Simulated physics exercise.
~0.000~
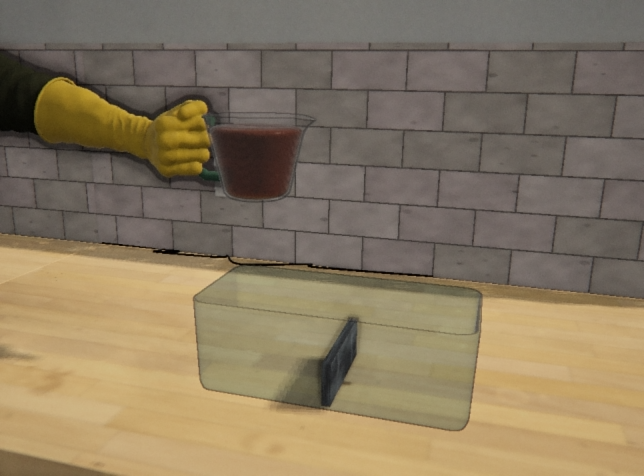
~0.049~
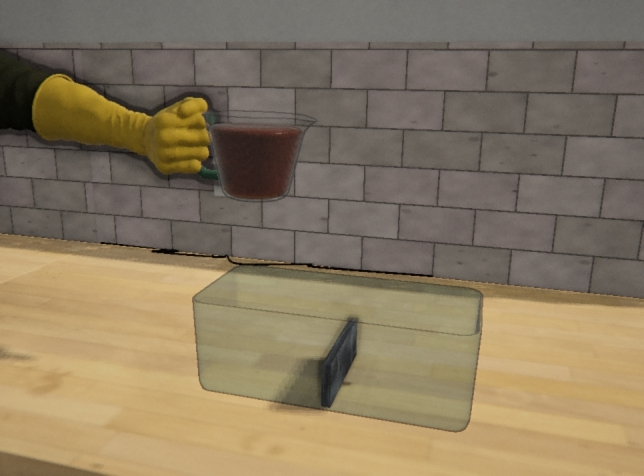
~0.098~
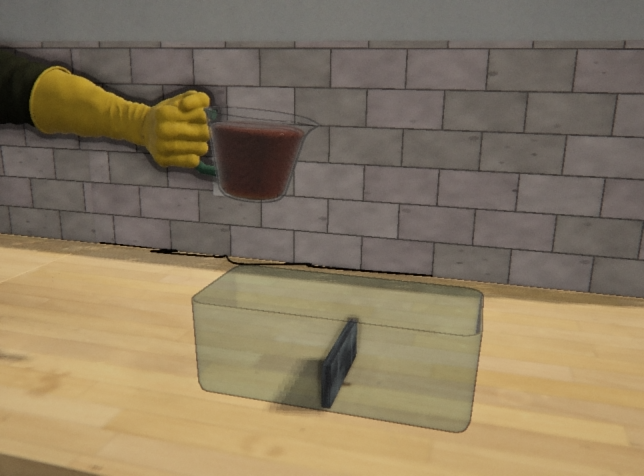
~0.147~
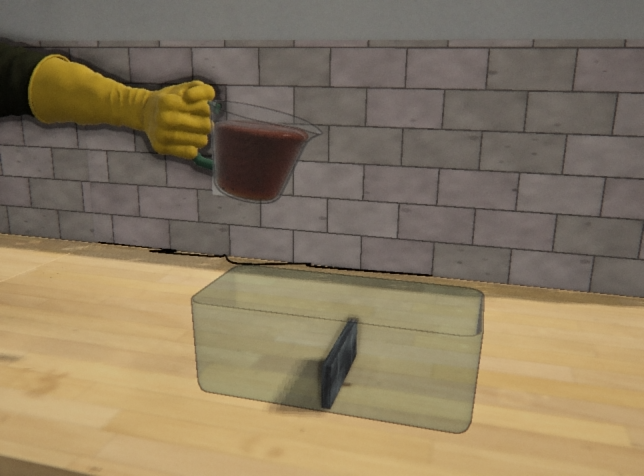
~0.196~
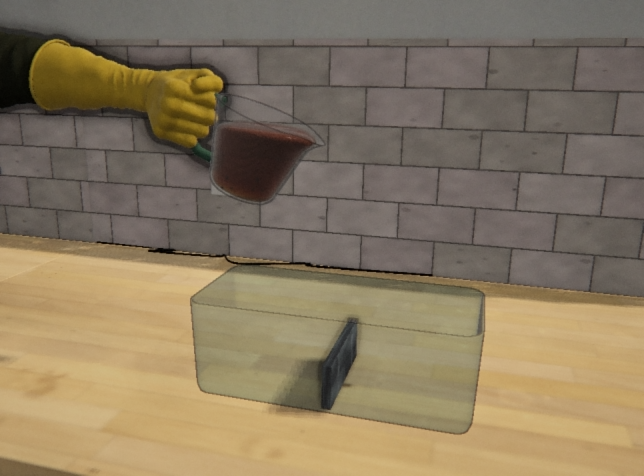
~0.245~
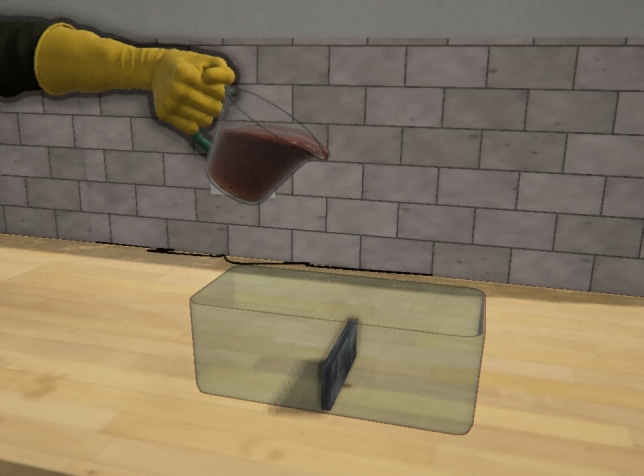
On a wooden counter by a grey brick wall, a yellow-gloved hand held a clear jug of reddish-brown liquid above an empty divided basin, then gradually tilted it to the right.
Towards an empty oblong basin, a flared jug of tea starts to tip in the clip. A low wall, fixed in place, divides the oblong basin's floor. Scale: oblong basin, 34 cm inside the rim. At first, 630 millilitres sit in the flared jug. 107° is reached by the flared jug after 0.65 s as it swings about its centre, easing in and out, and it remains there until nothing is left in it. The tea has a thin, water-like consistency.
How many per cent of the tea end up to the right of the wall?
About 64 per cent.
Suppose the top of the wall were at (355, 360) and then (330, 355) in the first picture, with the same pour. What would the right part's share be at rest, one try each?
I'd say 45 percent on the first go, 80 percent on the next.
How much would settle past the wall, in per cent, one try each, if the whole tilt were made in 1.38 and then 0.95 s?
The first try gives 80 percent and the second 75 percent.
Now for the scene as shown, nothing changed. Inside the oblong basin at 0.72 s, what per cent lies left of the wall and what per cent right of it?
Left roughly 24 per cent, right roughly 64.
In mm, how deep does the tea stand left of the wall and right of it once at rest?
Depths at rest: Left around 8 mm, right around 16 mm.
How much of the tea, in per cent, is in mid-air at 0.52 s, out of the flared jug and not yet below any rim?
I'd say close to 38 per cent.
After 0.52 s the tilt is 96° and 34 per cent is still to pour, 0 is left of the wall and 28 right of it.
After 0.72 s the tilt is 107° and 2 per cent is still to pour, 24 is left of the wall and 64 right of it.
After 0.92 s the tilt is 107° and 0 per cent is still to pour, 34 is left of the wall and 64 right of it.
After 1.15 s the tilt is 107° and 0 per cent is still to pour, 34 is left of the wall and 64 right of it.
In the end 34 per cent lies left of the wall, 64 right of it and 2 outside.
